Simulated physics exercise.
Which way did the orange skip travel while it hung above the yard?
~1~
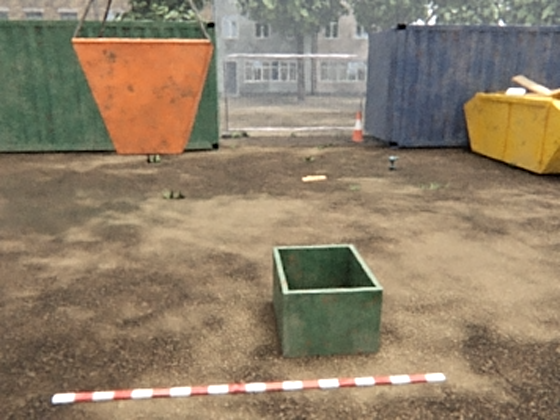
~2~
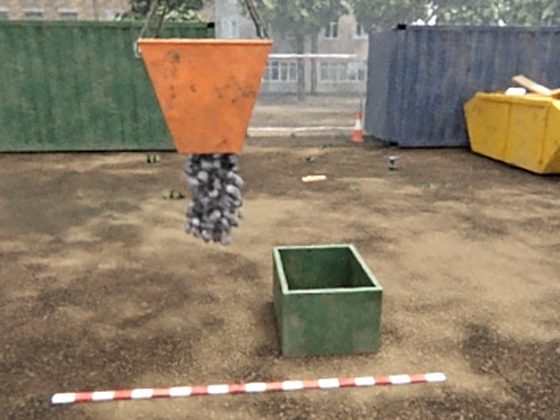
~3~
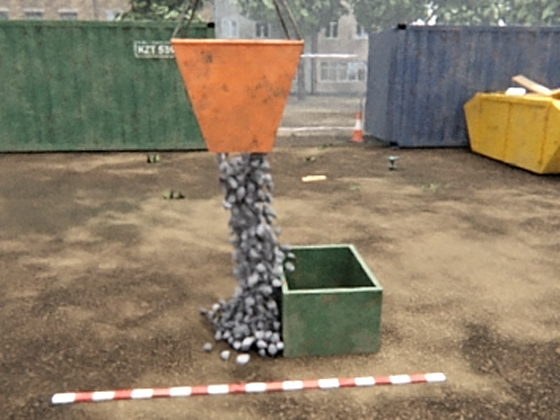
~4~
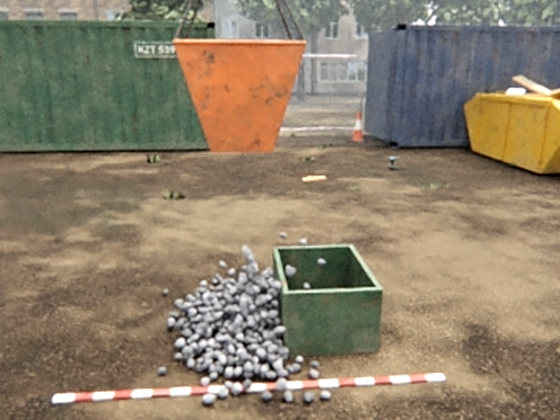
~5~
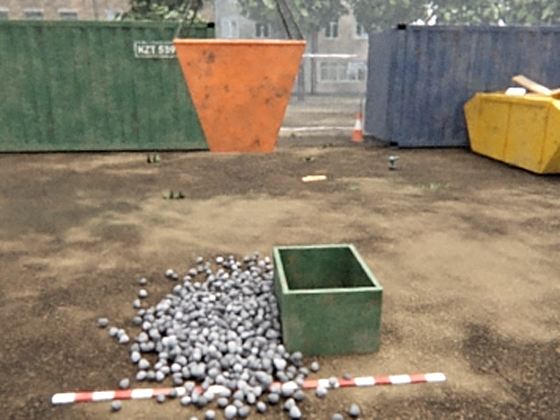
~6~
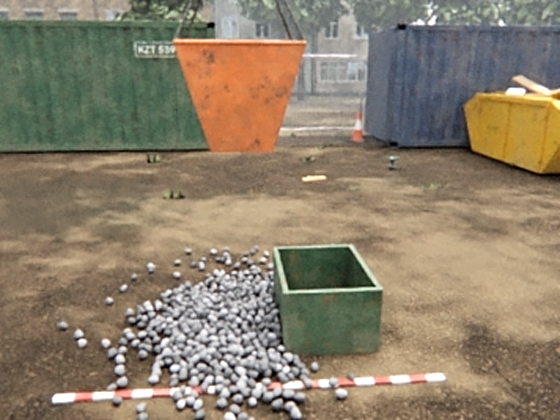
The orange skip travelled to the right.
